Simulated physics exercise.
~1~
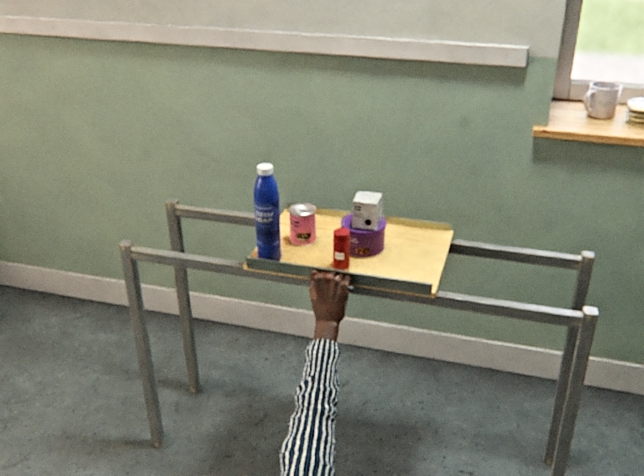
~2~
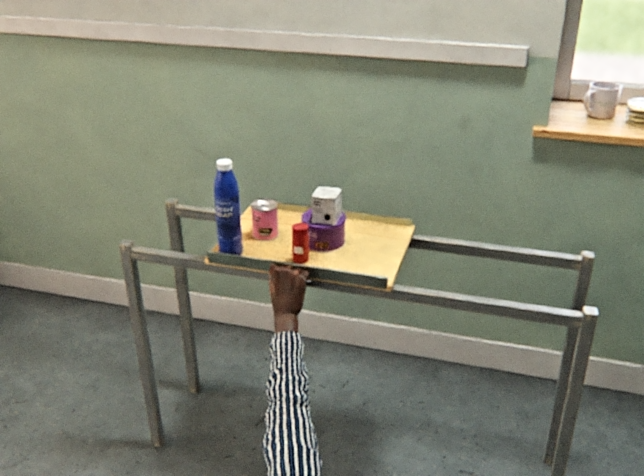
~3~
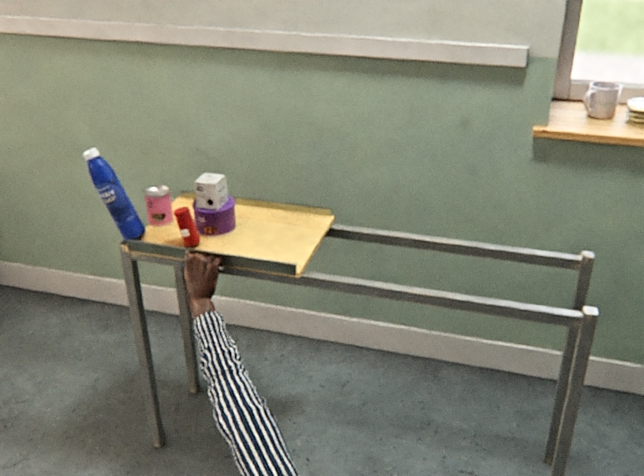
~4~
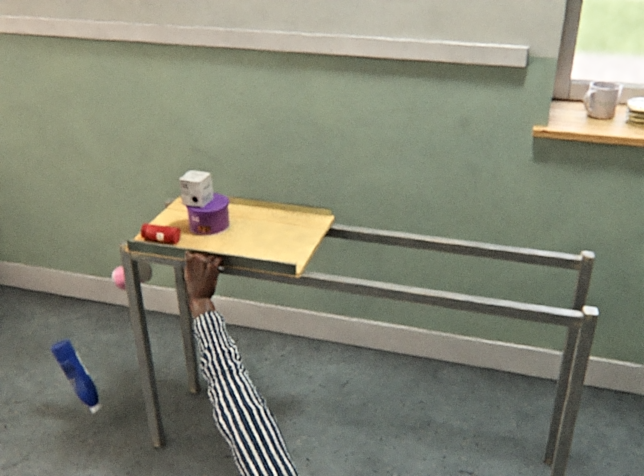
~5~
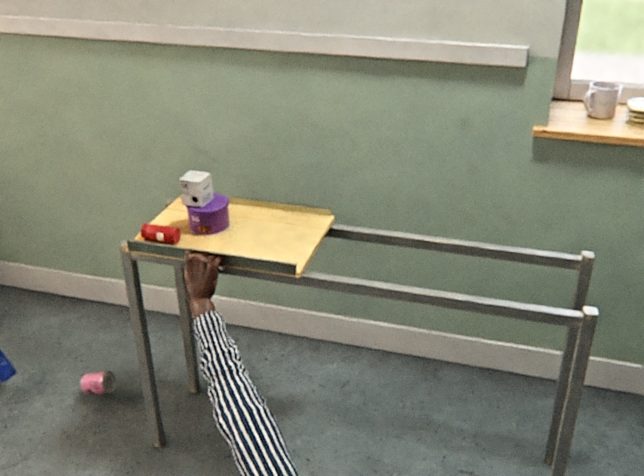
A yellow tray holding five items slides left along a metal frame, pushed by a hand in a striped sleeve. At first the blue bottle, pink tin, red shaker and purple tub with a white carton on top all ride along upright. When the tray reaches the left end, the bottle and shaker tip to the left. The bottle drops over the open edge upside down, and the tin falls too, while the shaker topples onto its side. At the end, the bottle and tin are off the tray, and the shaker lies beside the still-stacked tub and carton, both shifted left.
